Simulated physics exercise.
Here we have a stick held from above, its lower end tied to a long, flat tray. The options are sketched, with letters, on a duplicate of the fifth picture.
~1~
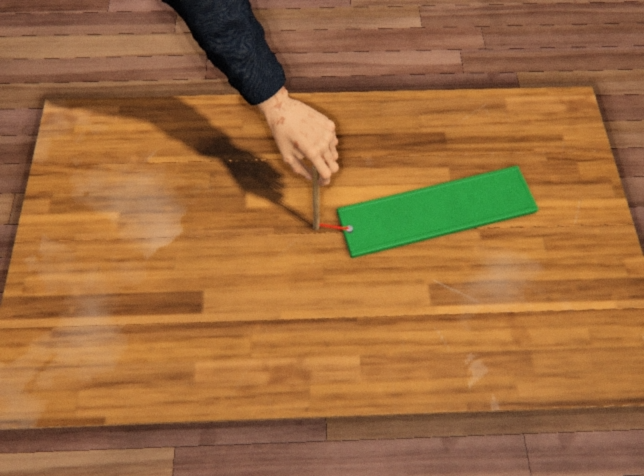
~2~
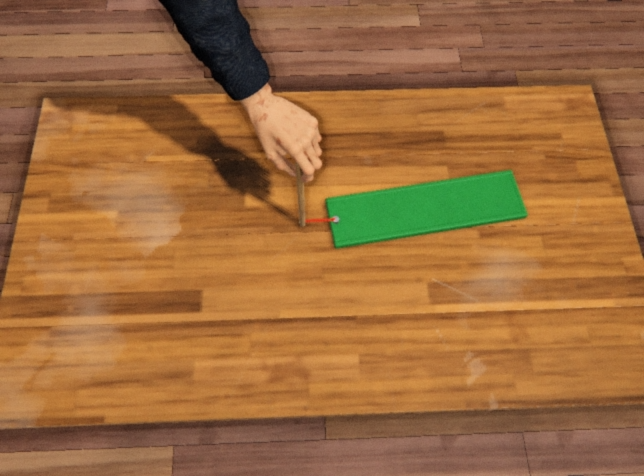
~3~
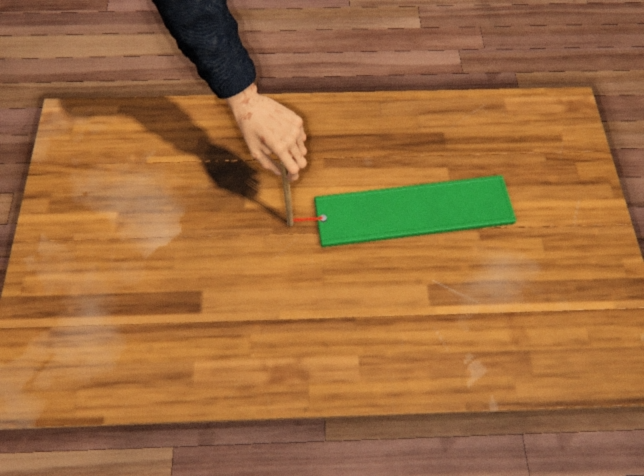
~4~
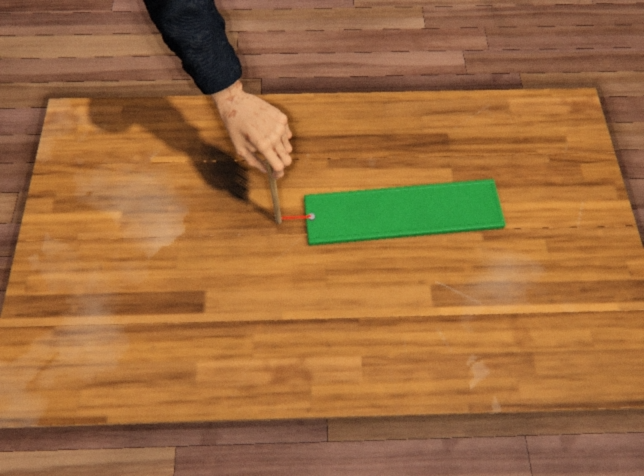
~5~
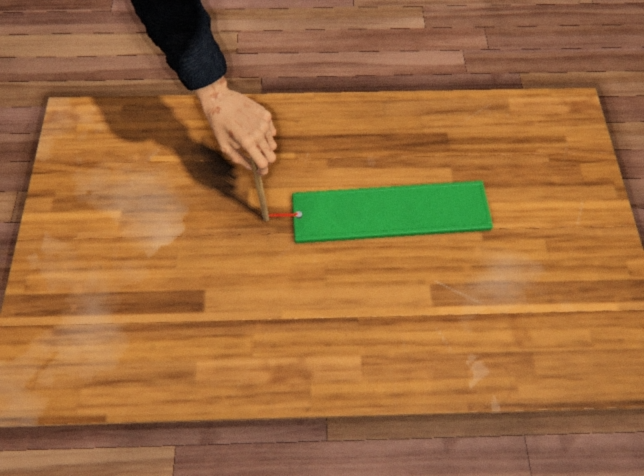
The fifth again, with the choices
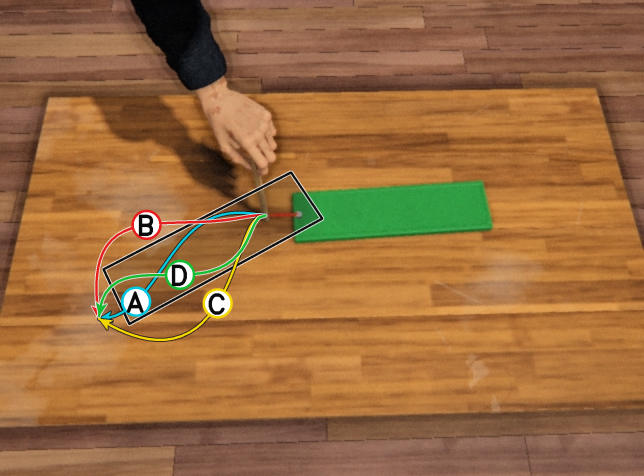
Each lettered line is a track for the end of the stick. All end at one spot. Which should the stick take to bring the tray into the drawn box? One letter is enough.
Path B.
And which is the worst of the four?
Path C.
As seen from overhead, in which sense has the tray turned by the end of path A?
It turns anticlockwise.
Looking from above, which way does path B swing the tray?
On that path, anticlockwise.
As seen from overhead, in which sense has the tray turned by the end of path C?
On that path, anticlockwise.
On the marked copy, A from (266, 215) via (175, 251) to (99, 319); B from (266, 215) via (147, 225) to (99, 319); C from (266, 215) via (208, 316) to (99, 319); D from (266, 215) via (188, 274) to (99, 316); the outline at (215, 243).
Following B. Soon after the start, foot of the stick (182, 223), middle of the tray (309, 215).
Later, foot of the stick (106, 249), middle of the tray (235, 224).
In the end, foot of the stick (100, 319), middle of the tray (214, 243); it lies in the outline.
As for the rest, A leaves its middle at (227, 259); C leaves its middle at (235, 284); D leaves its middle at (226, 262).
